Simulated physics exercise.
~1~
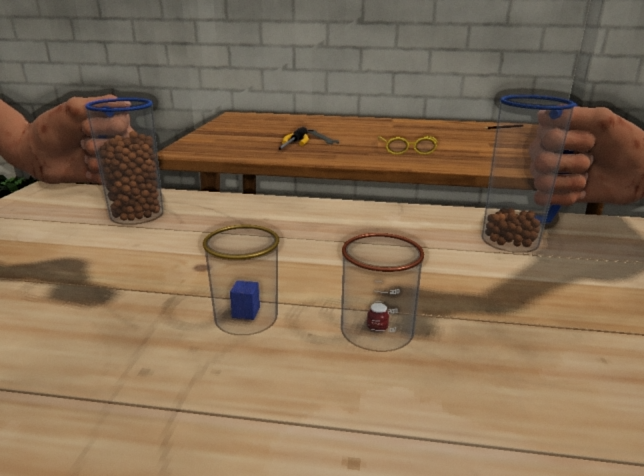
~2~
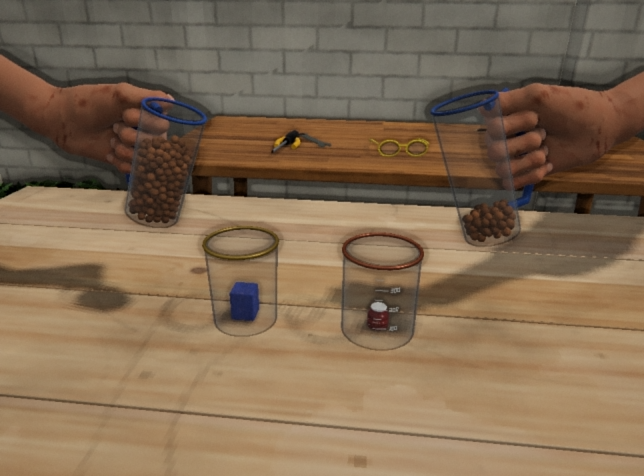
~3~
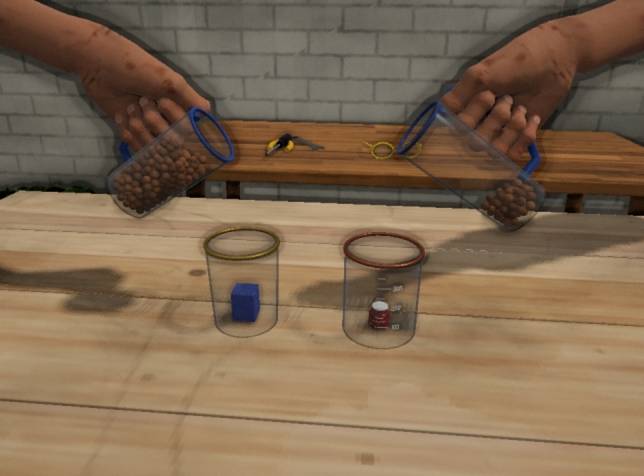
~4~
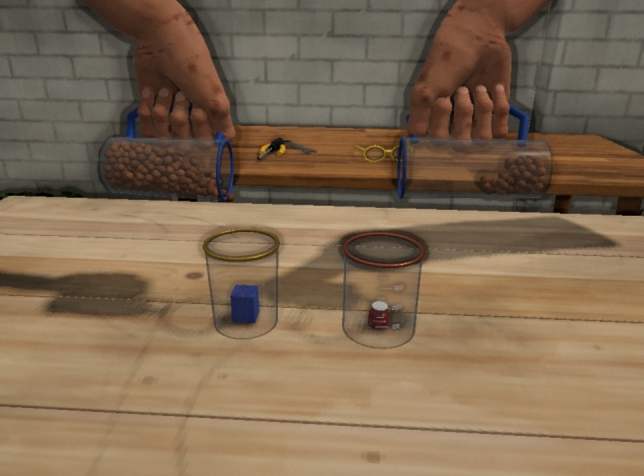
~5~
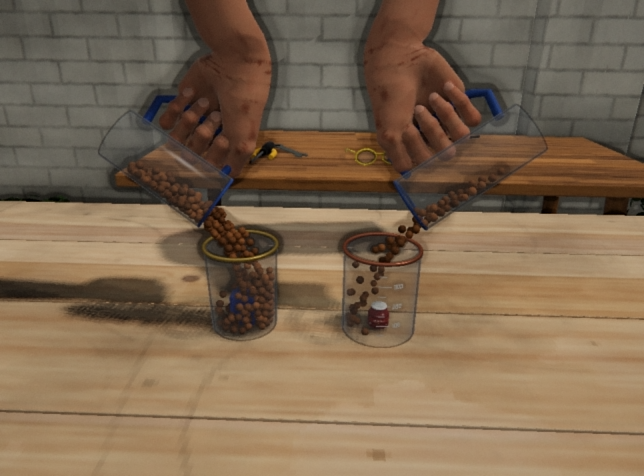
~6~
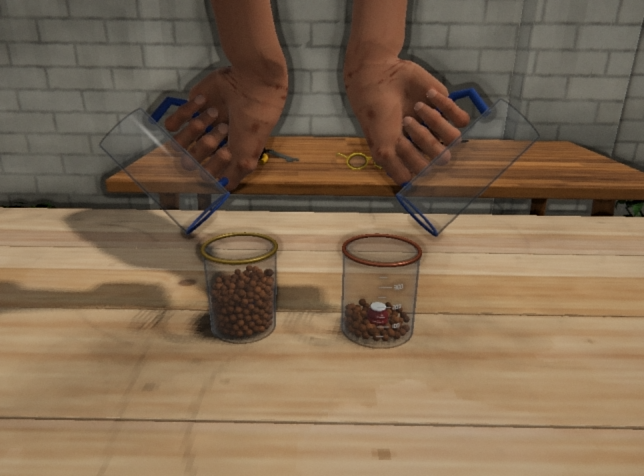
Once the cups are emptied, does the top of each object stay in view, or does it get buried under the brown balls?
It differs between the two glasses. The blue block on the left is buried out of sight, while the small red jar on the right still pokes up above the balls.
Wooden table, two hands tipping cups of brown balls into clear glasses, burying a blue block but not a red jar.
